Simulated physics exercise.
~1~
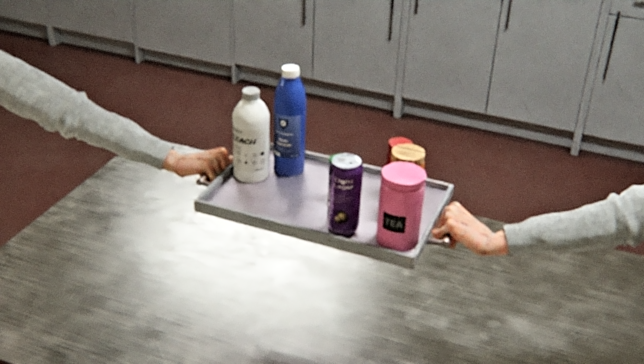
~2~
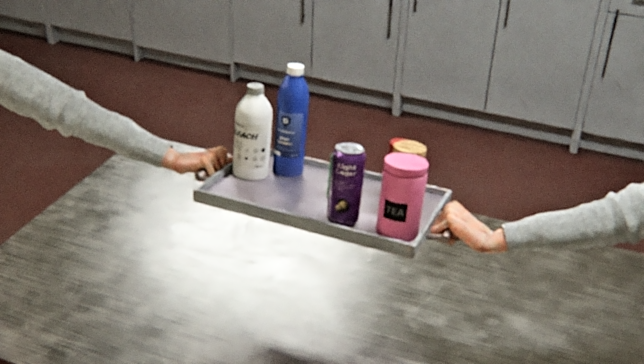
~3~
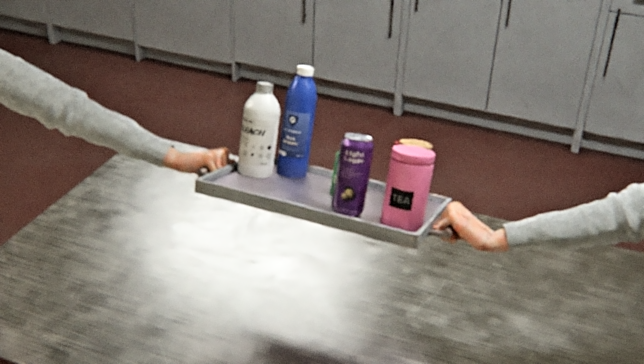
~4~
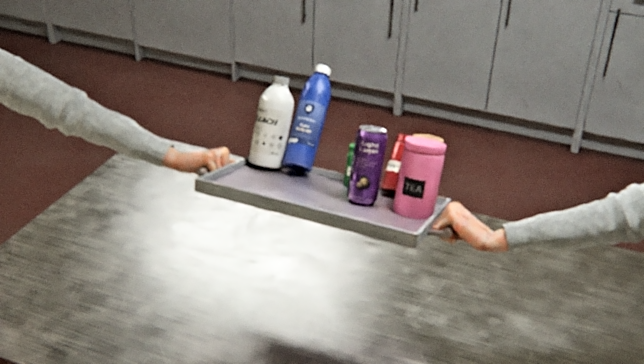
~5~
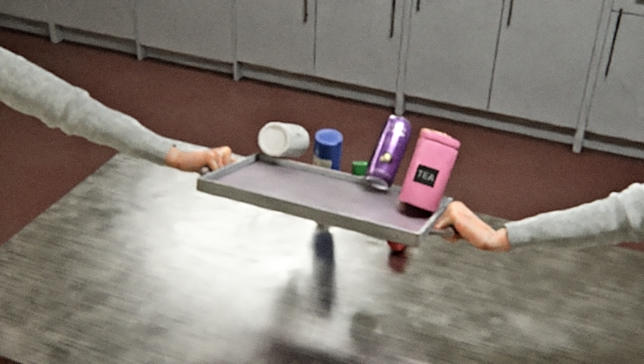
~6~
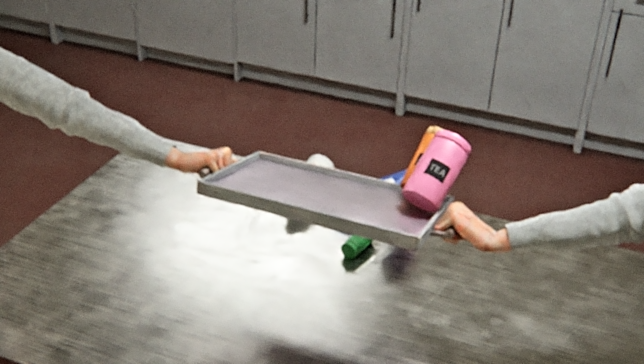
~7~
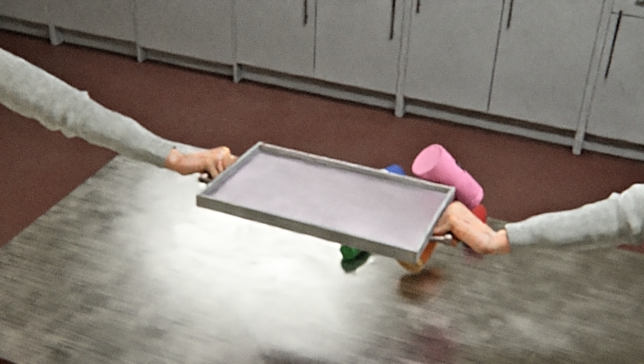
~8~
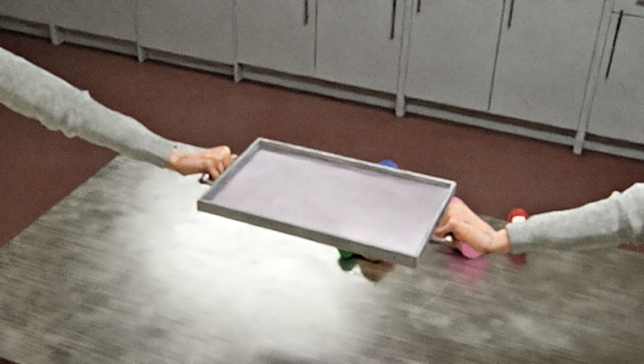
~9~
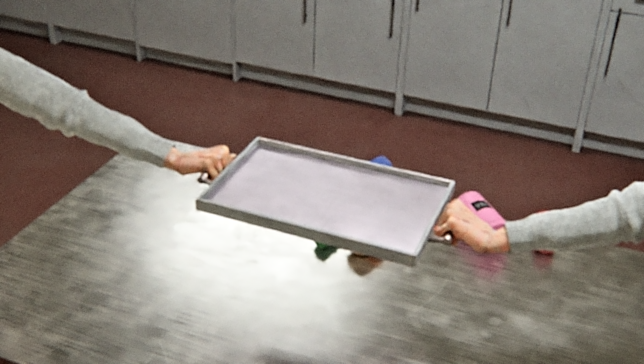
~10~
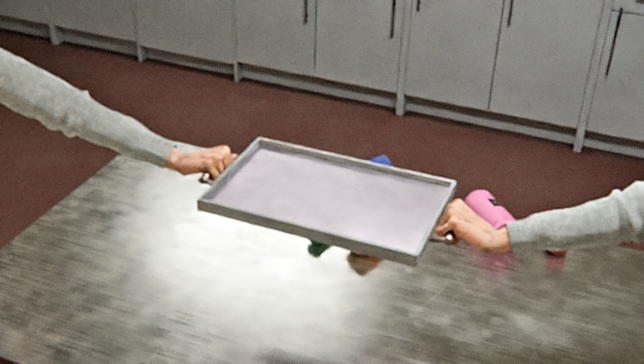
Two hands tipping a tray away until bottles, a purple can and jars slide off the far side, then levelling it empty.
